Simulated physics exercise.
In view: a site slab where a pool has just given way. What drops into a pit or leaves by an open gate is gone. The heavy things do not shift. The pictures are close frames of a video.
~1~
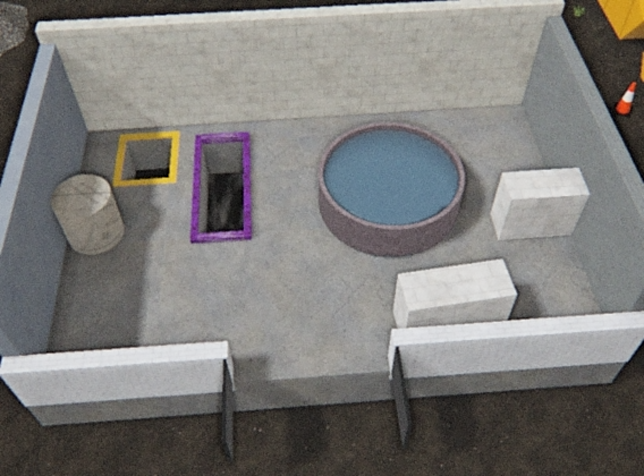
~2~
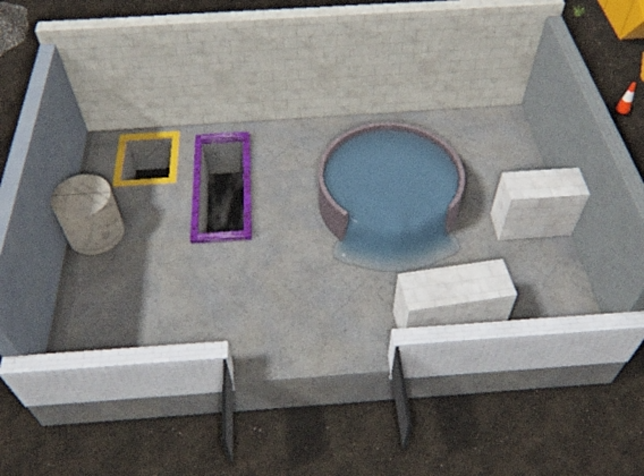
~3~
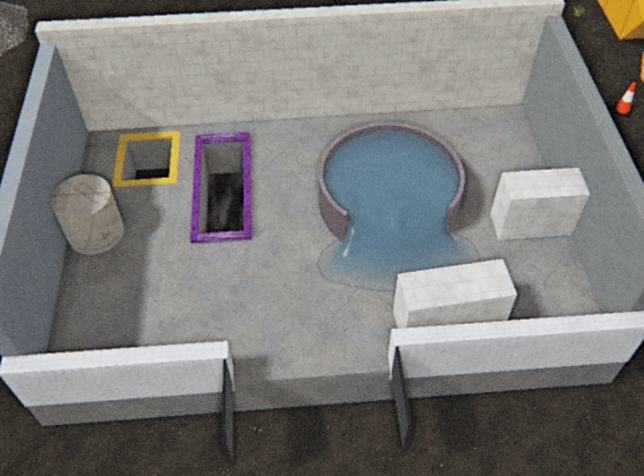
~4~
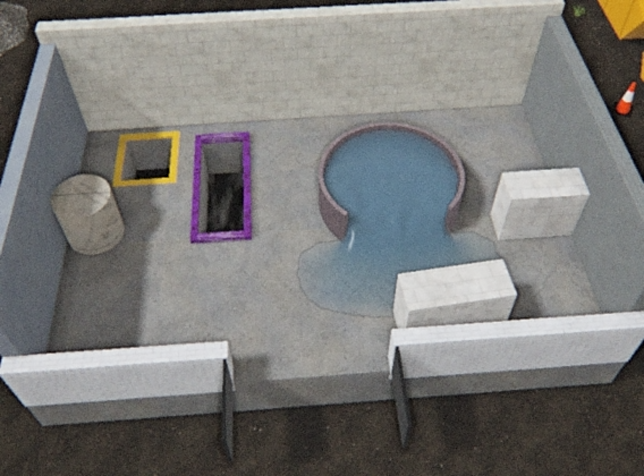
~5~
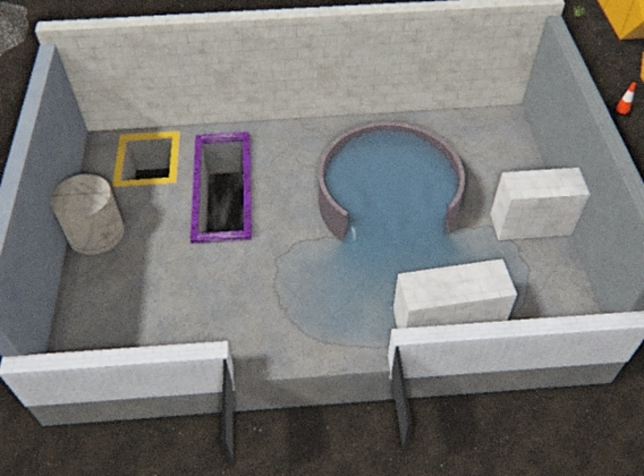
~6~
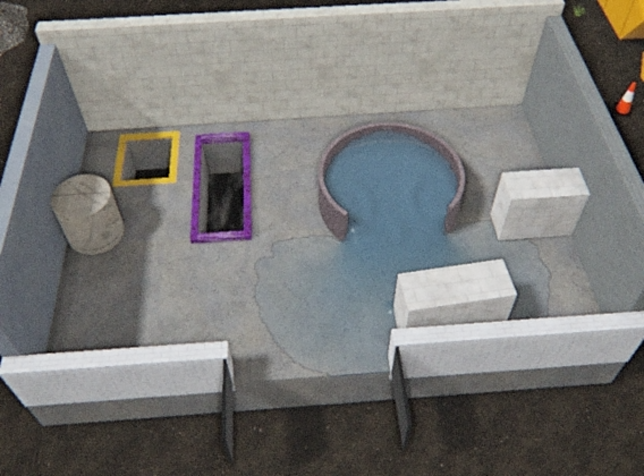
Blue water sits still in a round tank on a walled concrete slab, then pours through a gap in its front side. It spreads around the nearby white block, fanning out both left and right across the floor. The puddle widens toward the front opening and the purple-framed pit, while the tank's level lowers.
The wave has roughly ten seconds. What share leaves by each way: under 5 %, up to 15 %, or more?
One by one: The gate takes above 15 %; the yellow pit takes not even 5 %; the purple pit takes not even 5 %.
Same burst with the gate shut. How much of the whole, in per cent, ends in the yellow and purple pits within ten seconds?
Parts in a hundred: Yellow 10, purple 2.
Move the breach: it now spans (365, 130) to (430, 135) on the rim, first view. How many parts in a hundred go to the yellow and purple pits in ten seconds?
Roughly, in per cent: Yellow 8, purple 6.
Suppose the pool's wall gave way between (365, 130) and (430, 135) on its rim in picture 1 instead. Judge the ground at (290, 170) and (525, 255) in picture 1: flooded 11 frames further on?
As listed: Awash, free of water.
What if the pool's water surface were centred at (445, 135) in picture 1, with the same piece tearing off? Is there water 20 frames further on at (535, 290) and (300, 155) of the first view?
As listed: Under water, free of water.
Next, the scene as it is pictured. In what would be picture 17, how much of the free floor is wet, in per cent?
Roughly 30 per cent.
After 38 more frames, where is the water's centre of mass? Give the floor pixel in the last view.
Near (374, 269).
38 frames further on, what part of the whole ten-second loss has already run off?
Close to 85 %.
A moment on, water covers 25 % of the floor; the gate 5 %, the yellow pit 0 %, the purple pit 0 %.
Next, water covers 30 % of the floor; the gate 14 %, the yellow pit 0 %, the purple pit 0 %.
Then, water covers 45 % of the floor; the gate 24 %, the yellow pit 0 %, the purple pit 0 %.
Later, water covers 60 % of the floor; the gate 31 %, the yellow pit 0 %, the purple pit 0 %.
In the end, water covers 80 % of the floor; the gate 35 %, the yellow pit 2 %, the purple pit 0 %.
